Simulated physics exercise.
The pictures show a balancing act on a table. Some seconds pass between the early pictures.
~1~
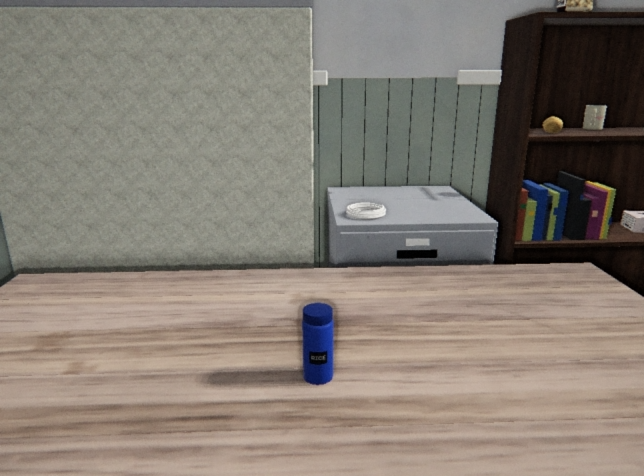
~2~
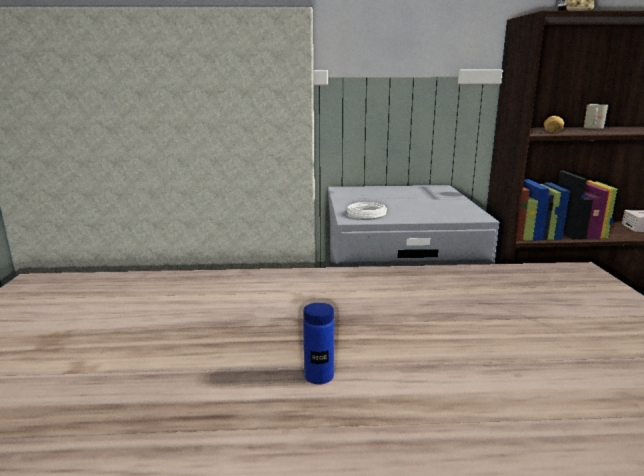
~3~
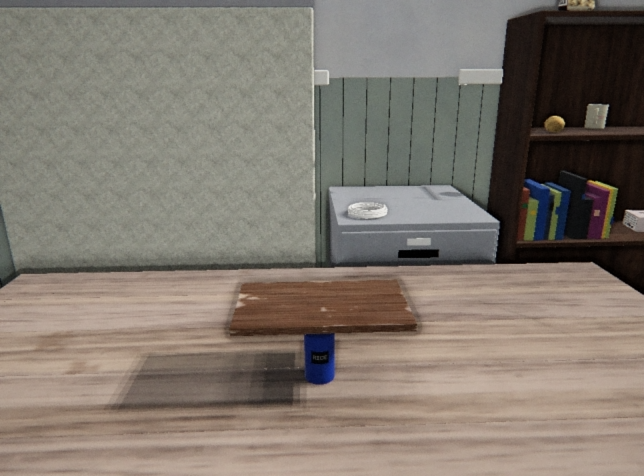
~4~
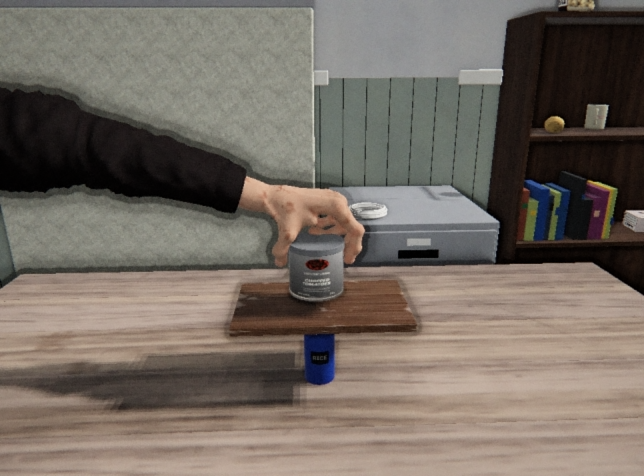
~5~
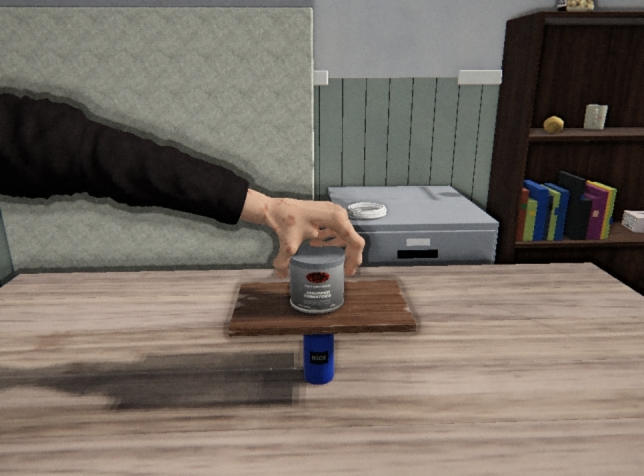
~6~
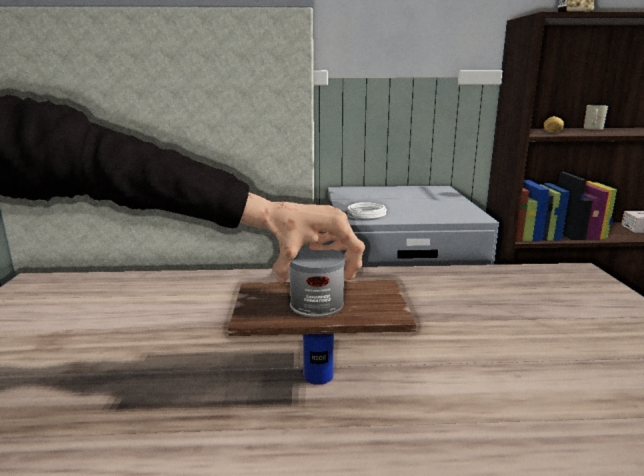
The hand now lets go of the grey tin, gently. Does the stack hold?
Here the stack holds.
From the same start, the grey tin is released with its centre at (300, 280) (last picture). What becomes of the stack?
Then it stays up.
Then, 0.30 s after the last picture, nothing has stirred.
Then, 0.70 s after the last picture, grey tin resting near (317, 282).
At rest, all 3 in place. Seen from the same camera at the end, grey tin near (317, 282). The stack stays up.
